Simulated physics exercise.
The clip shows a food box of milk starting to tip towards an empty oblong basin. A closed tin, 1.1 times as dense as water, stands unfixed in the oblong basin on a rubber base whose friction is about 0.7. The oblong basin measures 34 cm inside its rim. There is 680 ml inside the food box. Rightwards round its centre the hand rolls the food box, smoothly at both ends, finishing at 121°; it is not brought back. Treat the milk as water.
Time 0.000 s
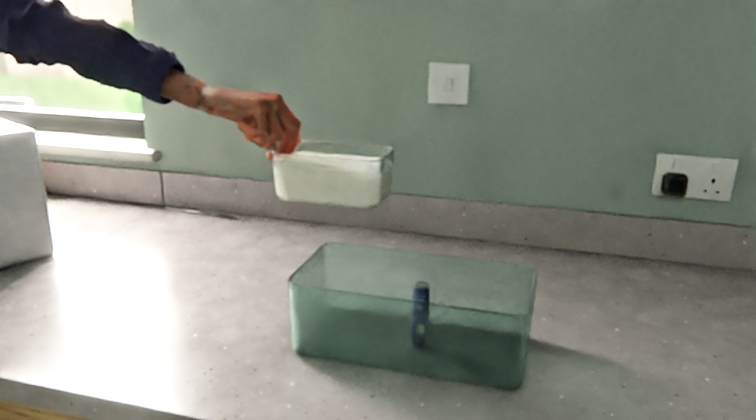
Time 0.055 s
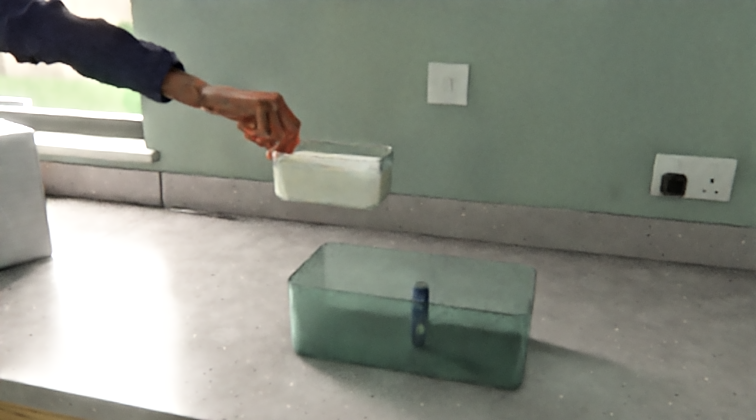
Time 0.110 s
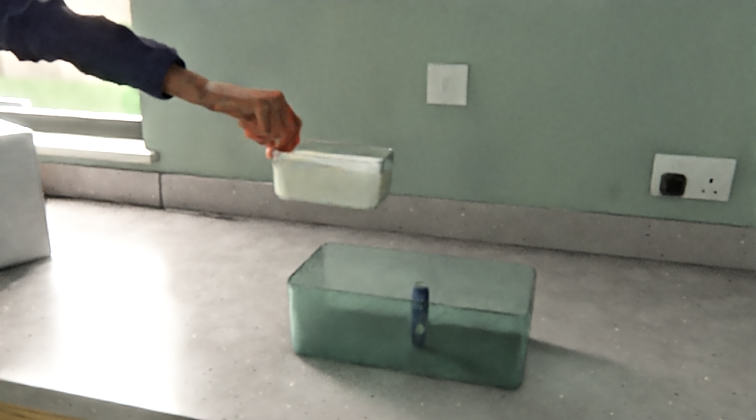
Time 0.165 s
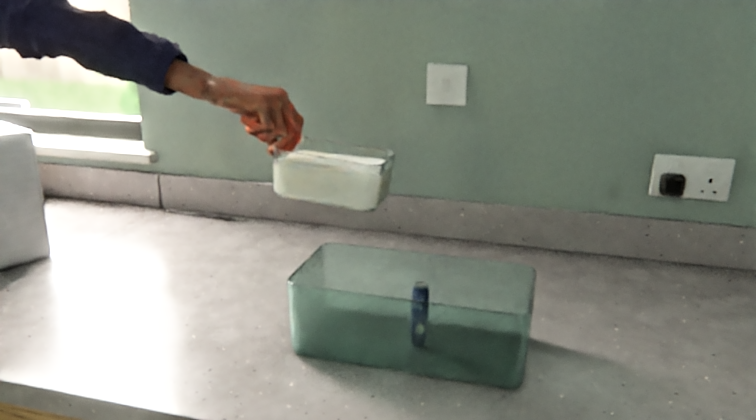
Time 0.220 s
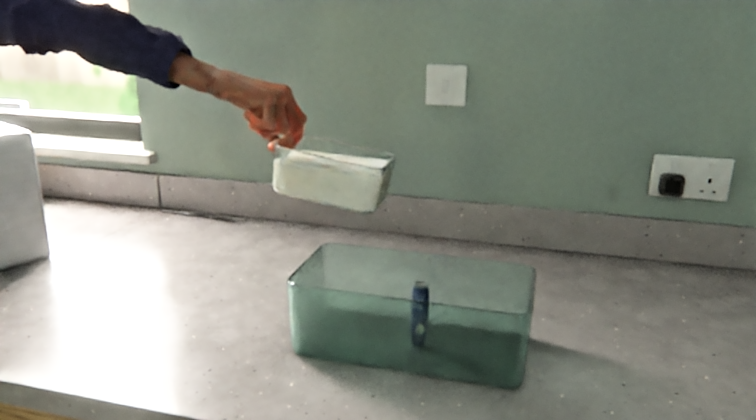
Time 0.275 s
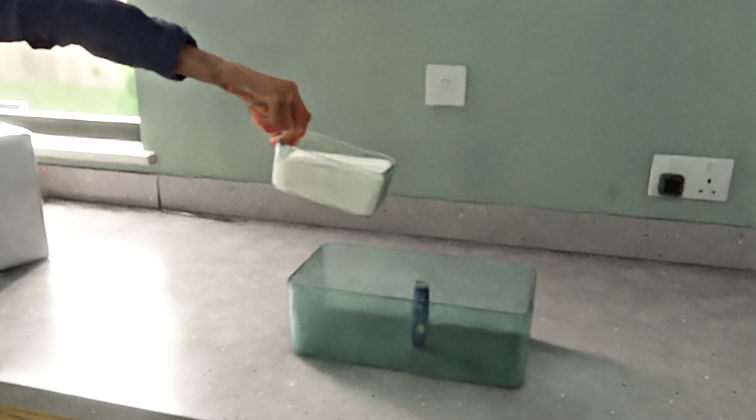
On a grey kitchen counter, a hand holds a clear food box of milk above an oblong basin with a dark upright object at its middle, then gradually tilts the box, its right end dipping slightly.
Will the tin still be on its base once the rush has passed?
It never tilts over.
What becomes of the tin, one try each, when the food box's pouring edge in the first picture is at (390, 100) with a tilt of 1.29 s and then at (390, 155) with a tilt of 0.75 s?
The tin stays vertical the first time and overturns the second time.
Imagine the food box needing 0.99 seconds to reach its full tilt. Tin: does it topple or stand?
Then it stays up.
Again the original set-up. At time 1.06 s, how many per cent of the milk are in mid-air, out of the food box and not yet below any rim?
Estimate: Around 4 per cent.
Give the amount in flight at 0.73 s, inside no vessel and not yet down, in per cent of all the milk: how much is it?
Around 38 in a hundred.
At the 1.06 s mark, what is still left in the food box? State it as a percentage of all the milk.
About 3 per cent.
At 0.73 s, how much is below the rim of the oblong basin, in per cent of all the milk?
Close to 32 in a hundred.
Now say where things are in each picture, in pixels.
In the first picture, tilt 0°; pouring edge (388, 156); surface from (286, 157) to (387, 166); the oblong basin's rim runs from (307, 262) to (534, 291); the tin's top is at (421, 287).
In the second picture, tilt 1°; pouring edge (387, 156); surface from (286, 157) to (386, 165).
In the third picture, tilt 2°; pouring edge (388, 158); surface from (286, 157) to (386, 166).
In the fourth picture, tilt 5°; pouring edge (388, 161); surface from (286, 156) to (387, 167).
In the fifth picture, tilt 8°; pouring edge (389, 164); surface from (286, 156) to (388, 168).
In the sixth picture, tilt 13°; pouring edge (390, 169); surface from (287, 156) to (390, 168).
Then, 0.73 s in, the tilt is 73° and 31 per cent is still to pour; the tin stands where it began.
Then, 1.06 s in, the tilt is 112° and 3 per cent is still to pour; the tin stands where it began.
Then, 1.41 s in, the tilt is 121° and 0 per cent is still to pour; the tin stands where it began.
Then, 1.79 s in, the tilt is 121° and 0 per cent is still to pour; the tin stands where it began.
Finally, the tin stands where it began.
